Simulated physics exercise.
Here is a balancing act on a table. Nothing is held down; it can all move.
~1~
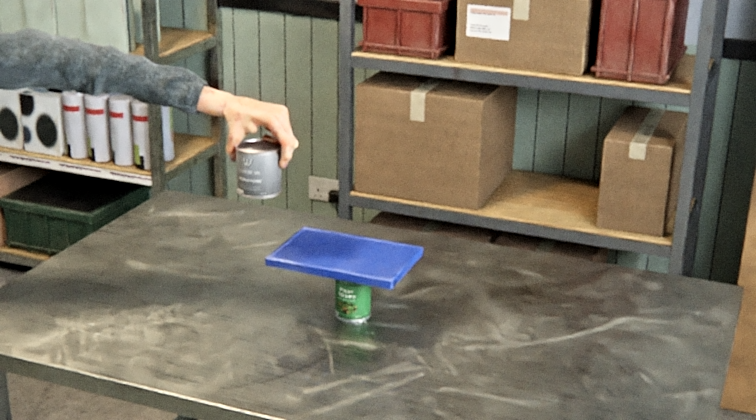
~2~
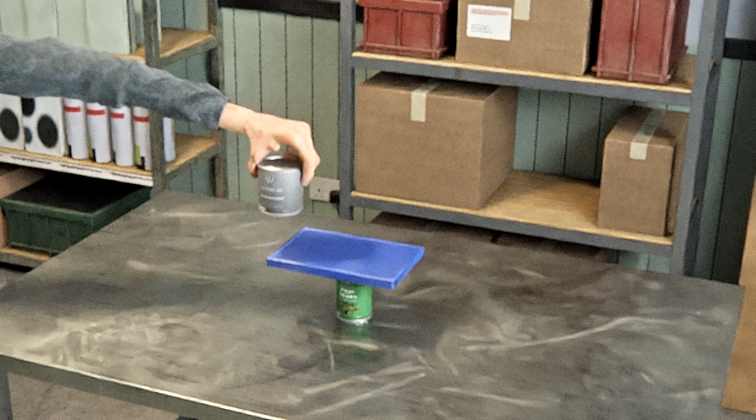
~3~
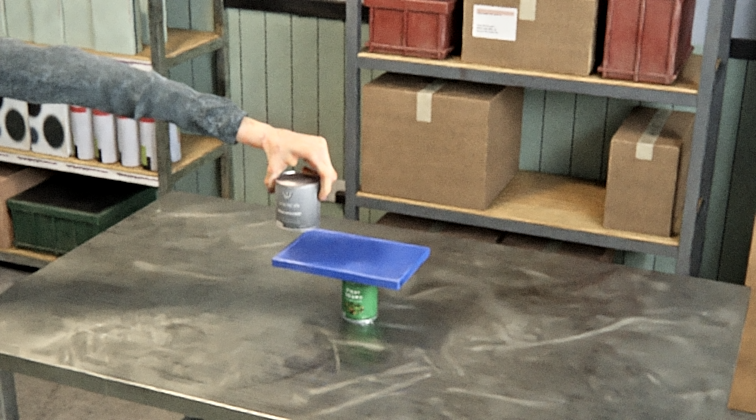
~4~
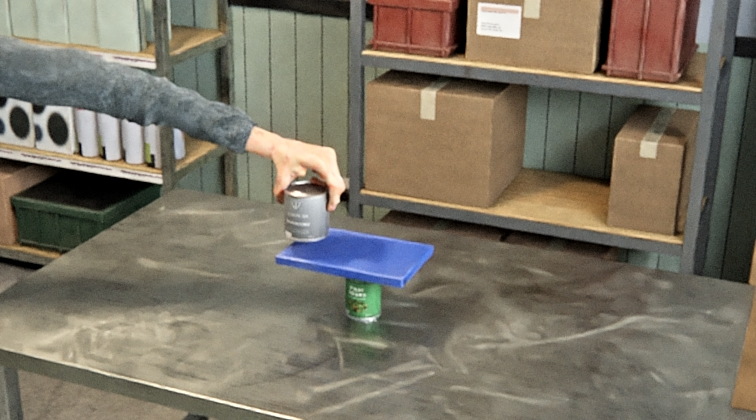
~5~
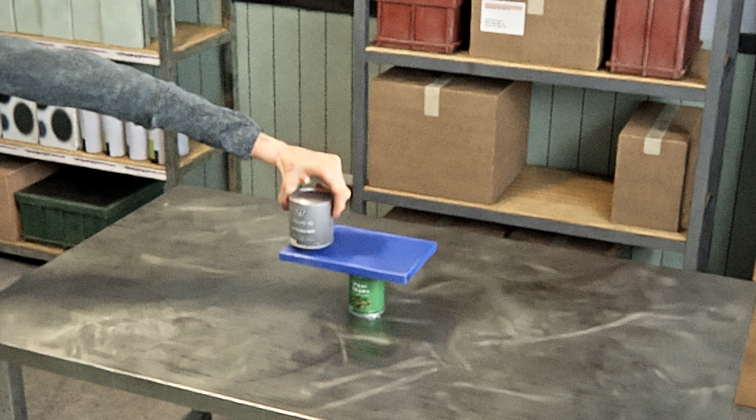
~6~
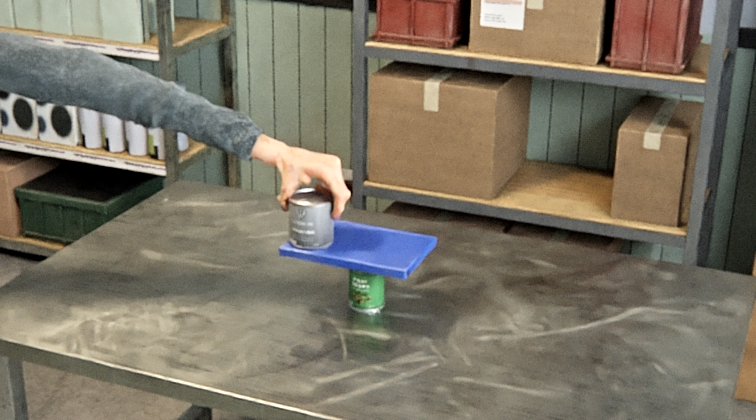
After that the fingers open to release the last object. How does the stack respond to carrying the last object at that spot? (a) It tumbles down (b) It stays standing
It tumbles down (a).
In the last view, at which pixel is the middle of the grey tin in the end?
It finishes at about (221, 283).
Then, 0.30 s later than the last frame, grey tin now fallen; blue lid tilted by 38°.
Then, 0.50 s later than the last frame, blue lid tilted by 56°.
Then, 0.80 s later than the last frame, blue lid now fallen.
When it is over, fallen, grey tin and blue lid; green tin as before. End places, in pixels of the last picture, grey tin near (221, 283). The stack loses its balance.
